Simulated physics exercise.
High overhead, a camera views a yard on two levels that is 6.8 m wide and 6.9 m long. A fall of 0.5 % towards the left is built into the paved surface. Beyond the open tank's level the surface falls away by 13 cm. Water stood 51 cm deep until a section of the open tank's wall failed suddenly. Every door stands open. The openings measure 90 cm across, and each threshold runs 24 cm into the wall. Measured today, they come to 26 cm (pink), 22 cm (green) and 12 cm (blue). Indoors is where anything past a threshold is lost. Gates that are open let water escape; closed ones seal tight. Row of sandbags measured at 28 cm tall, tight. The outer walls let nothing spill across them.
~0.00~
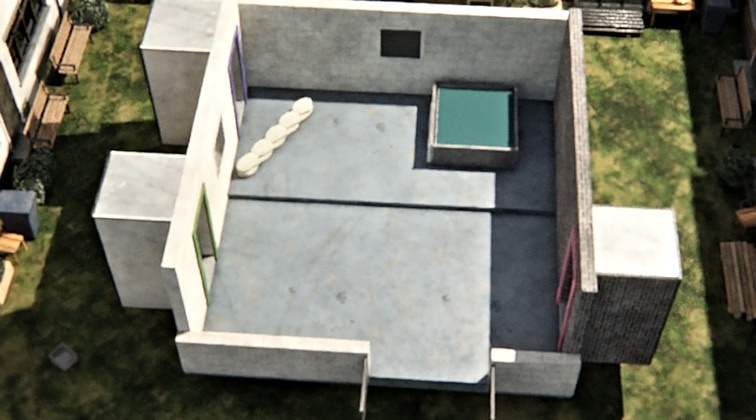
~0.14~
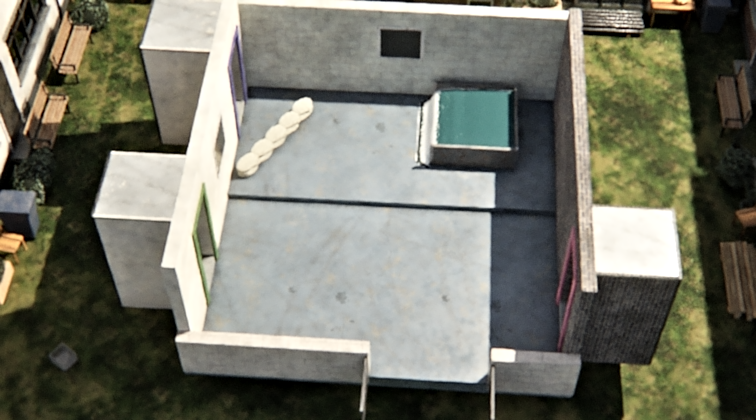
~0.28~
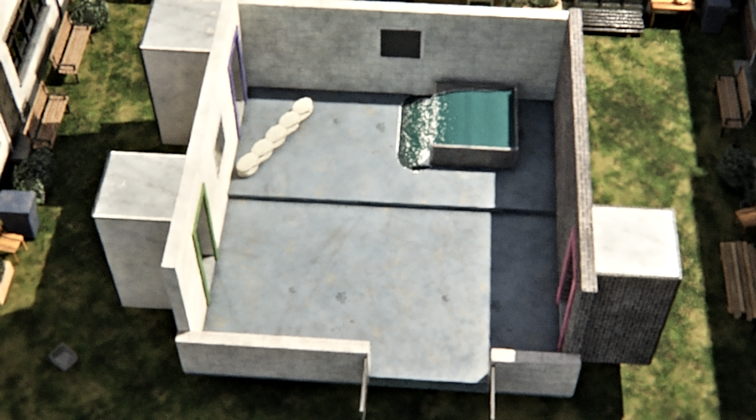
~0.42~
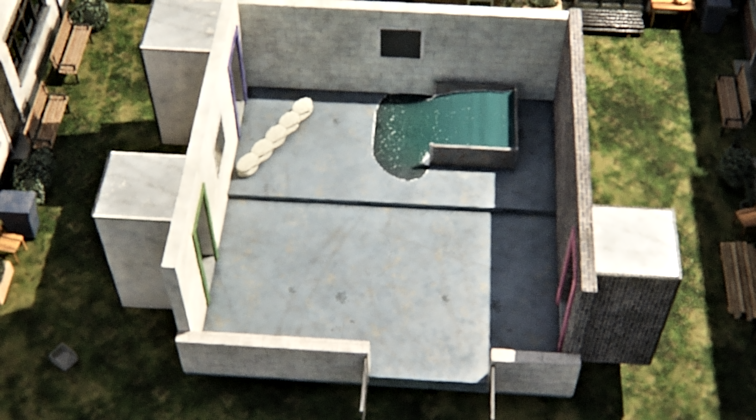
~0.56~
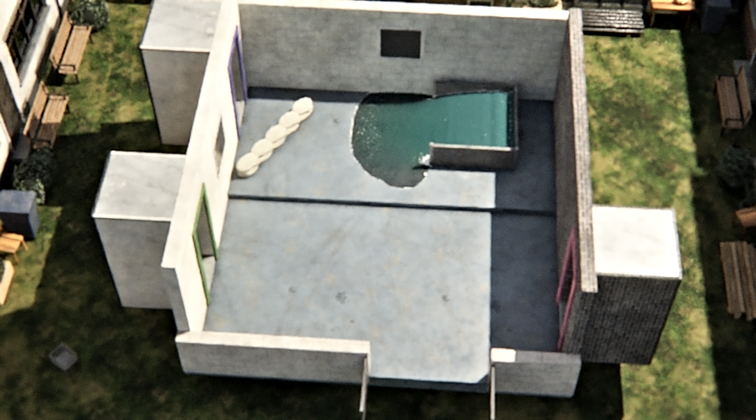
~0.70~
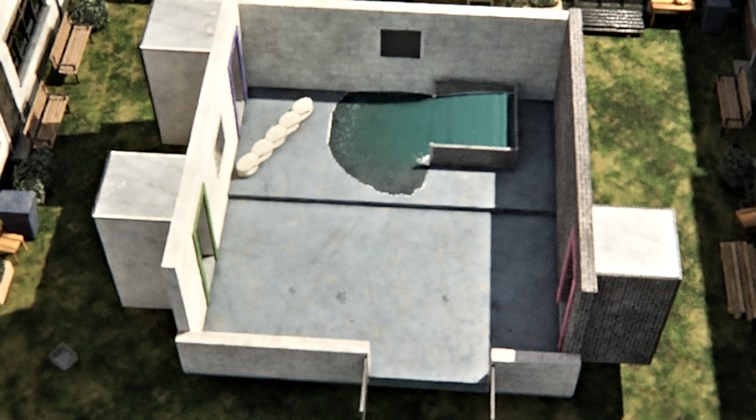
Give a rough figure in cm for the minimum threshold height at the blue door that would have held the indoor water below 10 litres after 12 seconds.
14 cm.
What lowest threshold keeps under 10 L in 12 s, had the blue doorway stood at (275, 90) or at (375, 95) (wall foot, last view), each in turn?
15 and 10.0 cm.
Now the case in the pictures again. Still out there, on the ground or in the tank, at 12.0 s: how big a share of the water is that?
What remains is some 94 per cent of the water.
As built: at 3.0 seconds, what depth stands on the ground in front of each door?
Depth at pink 0 cm, at green 7 cm, at blue 16 cm.
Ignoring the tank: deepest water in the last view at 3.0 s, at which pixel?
Around (248, 88).
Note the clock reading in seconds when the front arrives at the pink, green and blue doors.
At pink it's 8.0 s, at green 2.8 s, and at blue 2.0 s.
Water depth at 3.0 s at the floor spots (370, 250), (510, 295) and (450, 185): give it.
Roughly 0, then 0, then 0 cm.
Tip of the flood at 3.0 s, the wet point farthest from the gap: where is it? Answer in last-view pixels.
Around (207, 307).
After 1.4 s water covers 20 % of the floor, deepest (26 cm) near (308, 120); it has not reached the blue door.
After 3.0 s water covers 35 % of the floor, deepest (26 cm) near (248, 88); 16 cm at the blue door, 4 litres in over its 12 cm threshold.
After 12.0 s water covers 85 % of the floor, deepest (7 cm) near (198, 355); 6 cm at the blue door, 18 litres in over its 12 cm threshold.
At the blue door as built, the water arrived by 2.0 s and peaked near 16 cm at 3.0 s.
Run again over the same 12 s with other heights there, 16 litres in over 12.5 cm, 7 litres over 15 cm. The limit of 10 litres is kept from about 14 cm up.
